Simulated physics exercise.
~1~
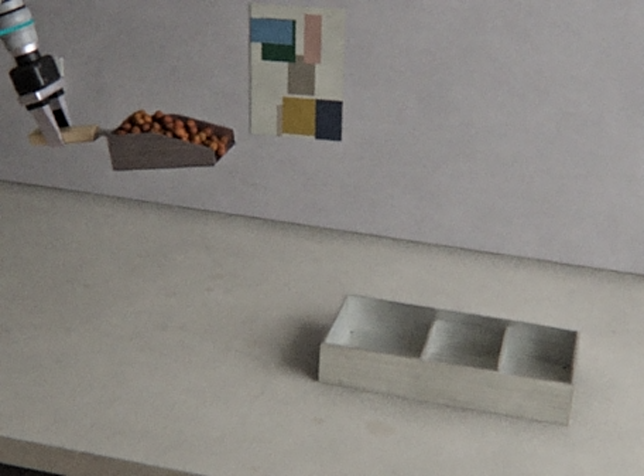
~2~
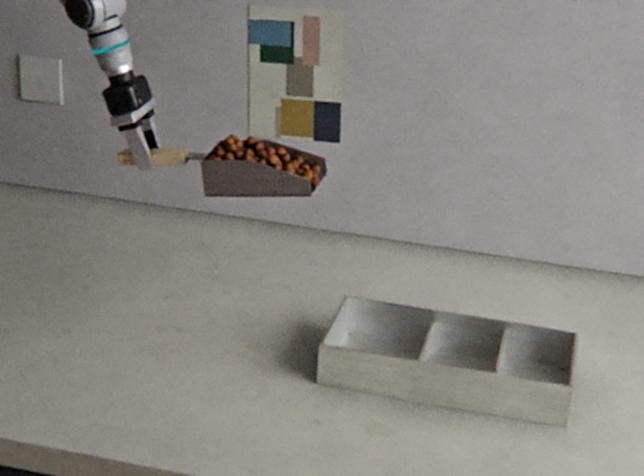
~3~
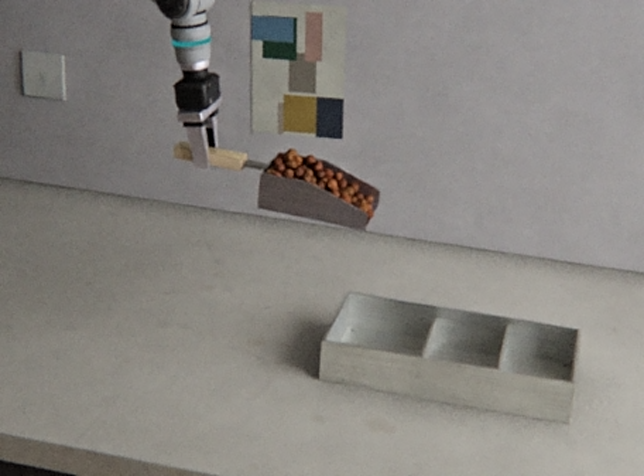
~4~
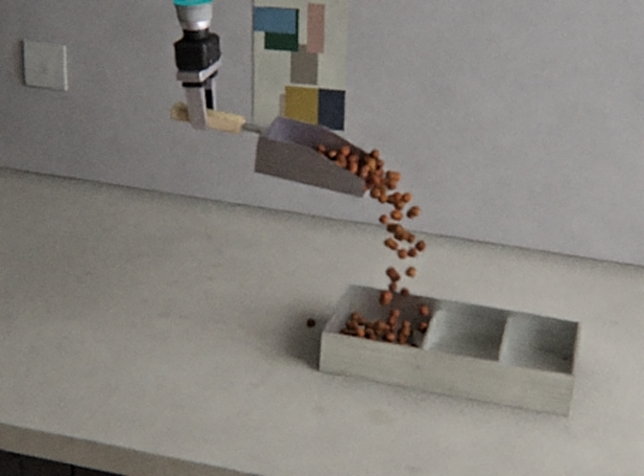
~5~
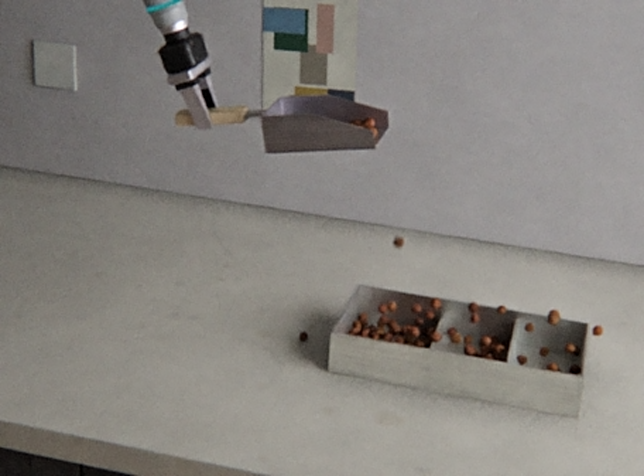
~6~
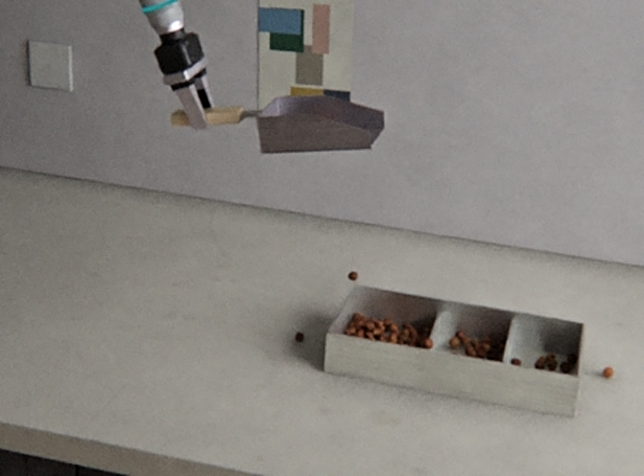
A robot arm moves a scoop right and tips hazelnuts into a divided tray, spilling a few.
